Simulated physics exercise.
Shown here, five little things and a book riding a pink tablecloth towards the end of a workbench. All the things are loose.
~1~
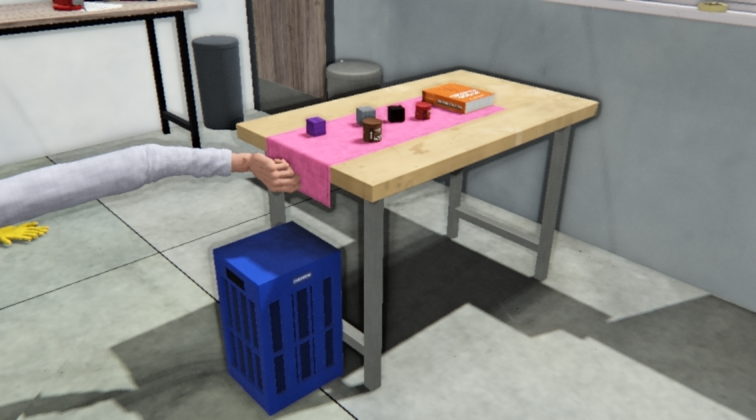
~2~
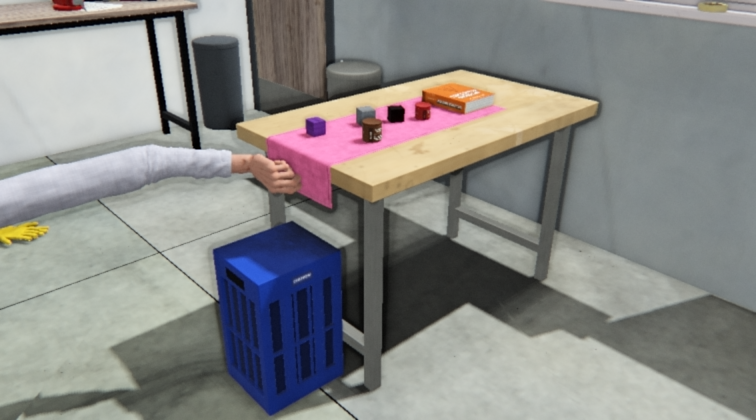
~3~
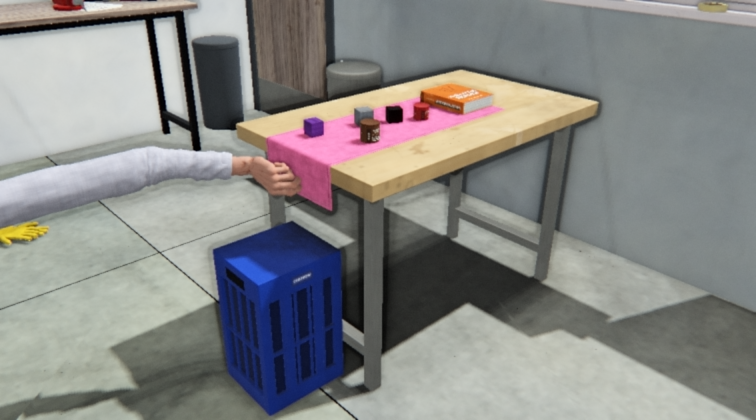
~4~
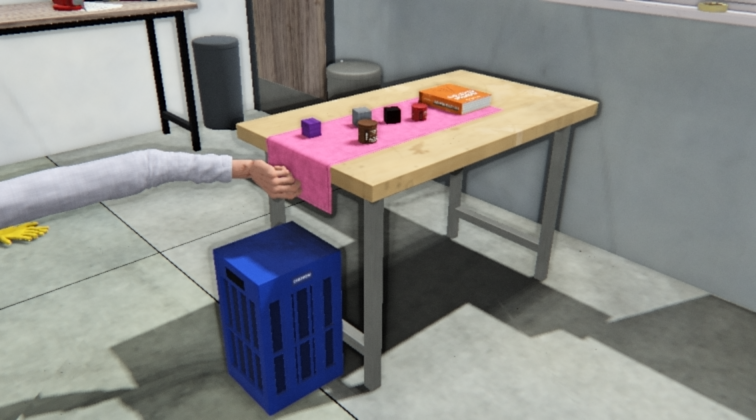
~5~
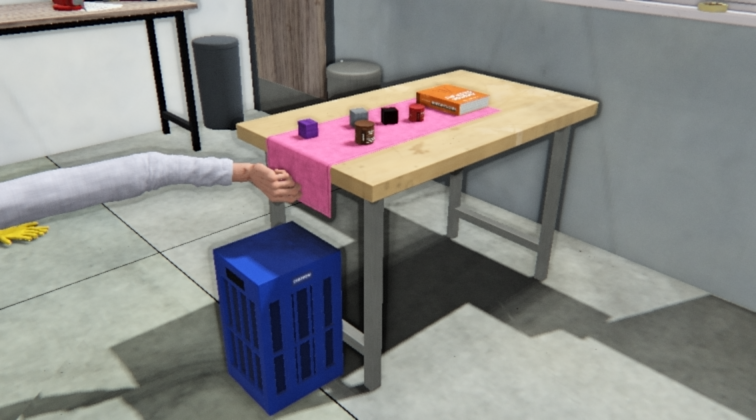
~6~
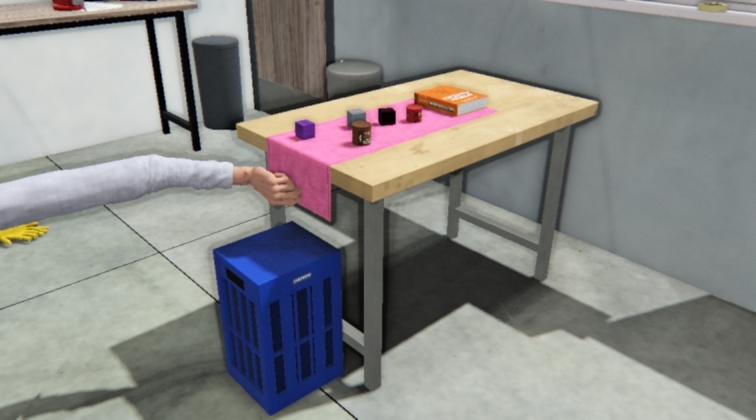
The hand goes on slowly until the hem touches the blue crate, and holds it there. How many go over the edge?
It carries off one.
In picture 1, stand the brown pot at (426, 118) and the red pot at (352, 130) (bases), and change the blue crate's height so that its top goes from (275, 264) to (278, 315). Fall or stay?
The brown pot stays on; the red pot falls.
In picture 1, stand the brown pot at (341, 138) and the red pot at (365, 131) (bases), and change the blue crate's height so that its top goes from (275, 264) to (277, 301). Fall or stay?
The brown pot tumbles off, the red pot tumbles off.
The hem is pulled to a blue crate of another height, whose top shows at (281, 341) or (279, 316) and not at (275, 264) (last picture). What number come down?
Then 4 and 3.
Soon after, hem near (299, 222); all still up.
After that, hem on the crate; purple cube gone.
In the end, hem on the crate; purple cube gone. The answer is one.
